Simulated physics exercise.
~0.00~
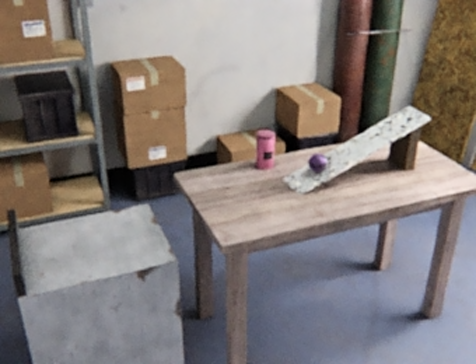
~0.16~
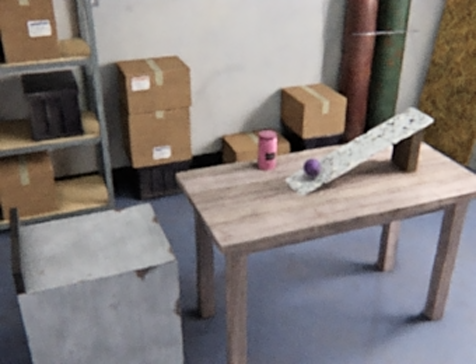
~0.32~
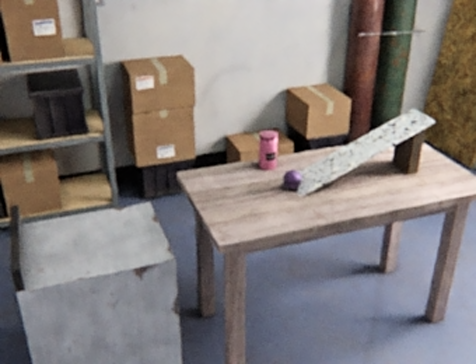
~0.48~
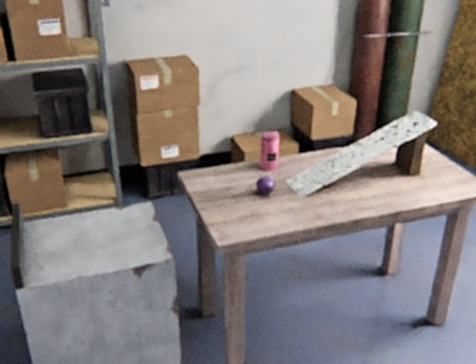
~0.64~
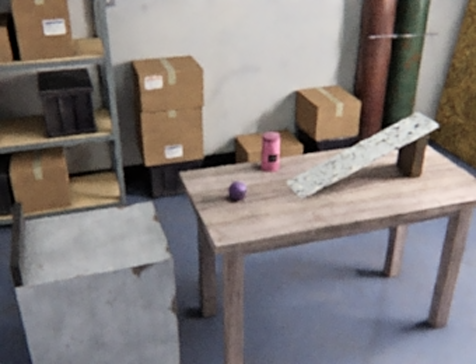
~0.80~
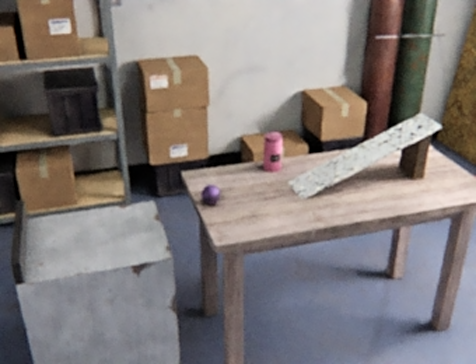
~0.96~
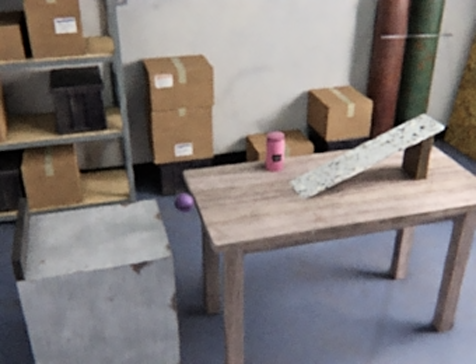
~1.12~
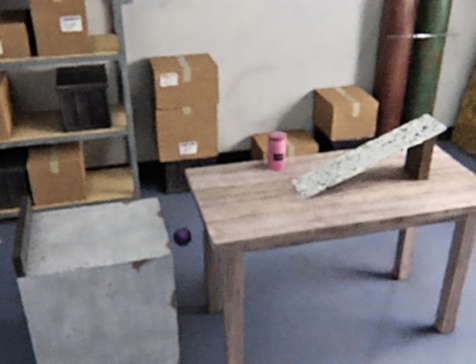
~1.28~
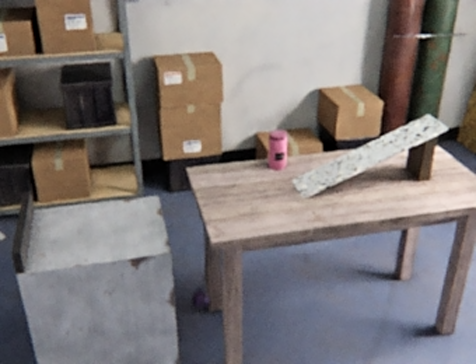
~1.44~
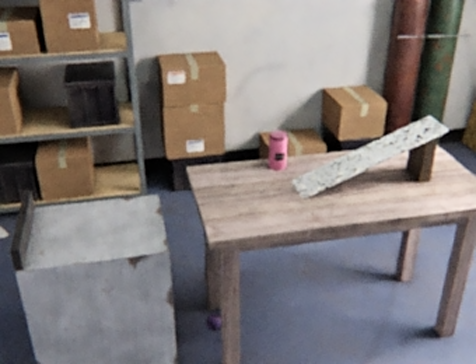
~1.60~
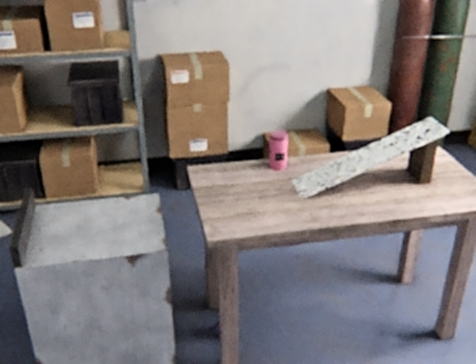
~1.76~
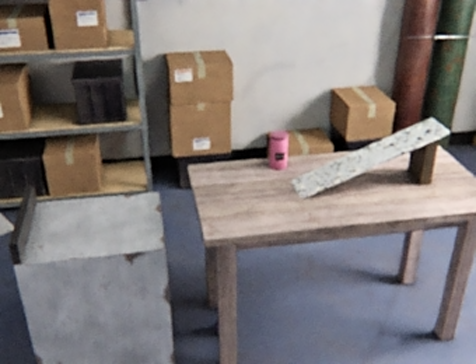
In this clip, a purple ball rolls down a speckled ramp and left across a wooden table past a pink jar, then drops off the edge into the gap before a grey cabinet and goes out of sight, while the jar stays standing on the table.
